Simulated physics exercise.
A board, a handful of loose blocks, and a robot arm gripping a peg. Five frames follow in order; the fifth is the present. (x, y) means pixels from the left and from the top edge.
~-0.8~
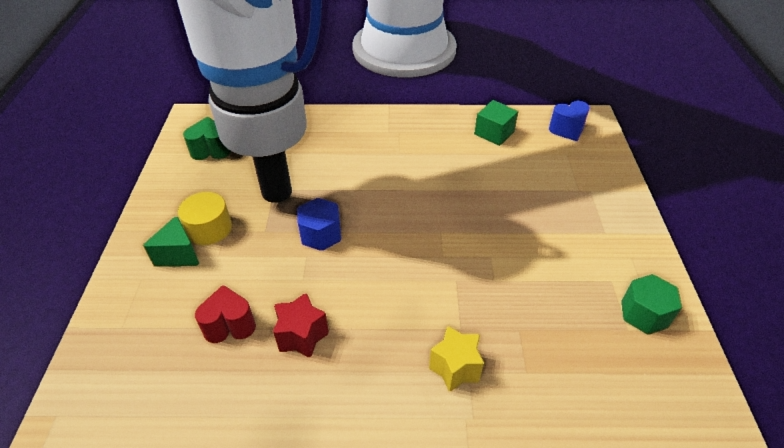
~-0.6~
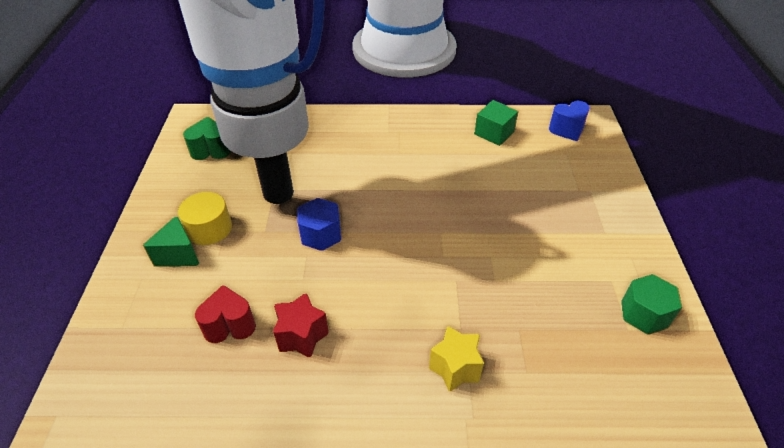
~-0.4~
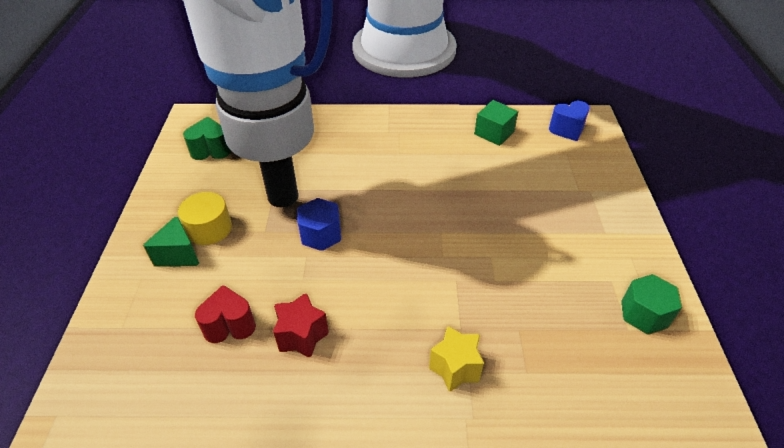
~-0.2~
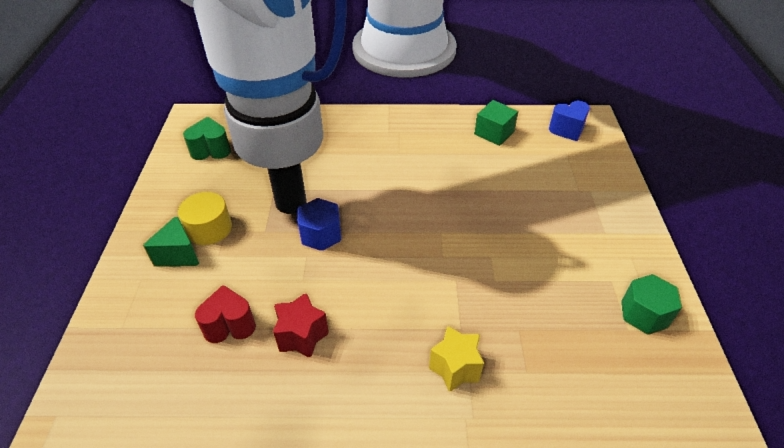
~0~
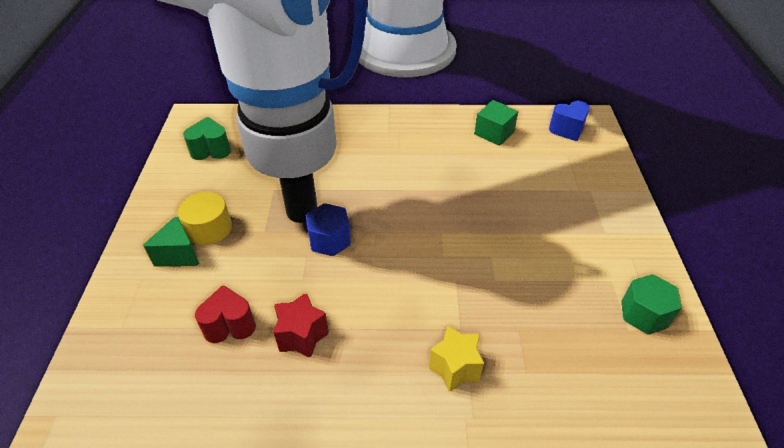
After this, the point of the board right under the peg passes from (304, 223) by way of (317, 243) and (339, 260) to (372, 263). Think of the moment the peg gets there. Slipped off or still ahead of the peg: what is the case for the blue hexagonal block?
Prediction: Still leading.
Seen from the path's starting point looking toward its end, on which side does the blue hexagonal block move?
Leftward.
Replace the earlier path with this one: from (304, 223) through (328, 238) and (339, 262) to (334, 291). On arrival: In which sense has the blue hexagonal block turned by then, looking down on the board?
Answer: Against the clock.
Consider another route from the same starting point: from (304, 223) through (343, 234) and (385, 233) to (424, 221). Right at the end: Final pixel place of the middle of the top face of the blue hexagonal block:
In the picture, that point is around (374, 242).
What follows on the original path. One third of the way, peg (316, 233); blue hexagonal block (349, 233), turned 30° anticlockwise.
Two thirds of the way, peg (338, 250); blue hexagonal block (376, 246), turned 50° anticlockwise.
At the end, peg (371, 253); red star-shaped block not moved; blue hexagonal block (408, 253), turned 35° anticlockwise.
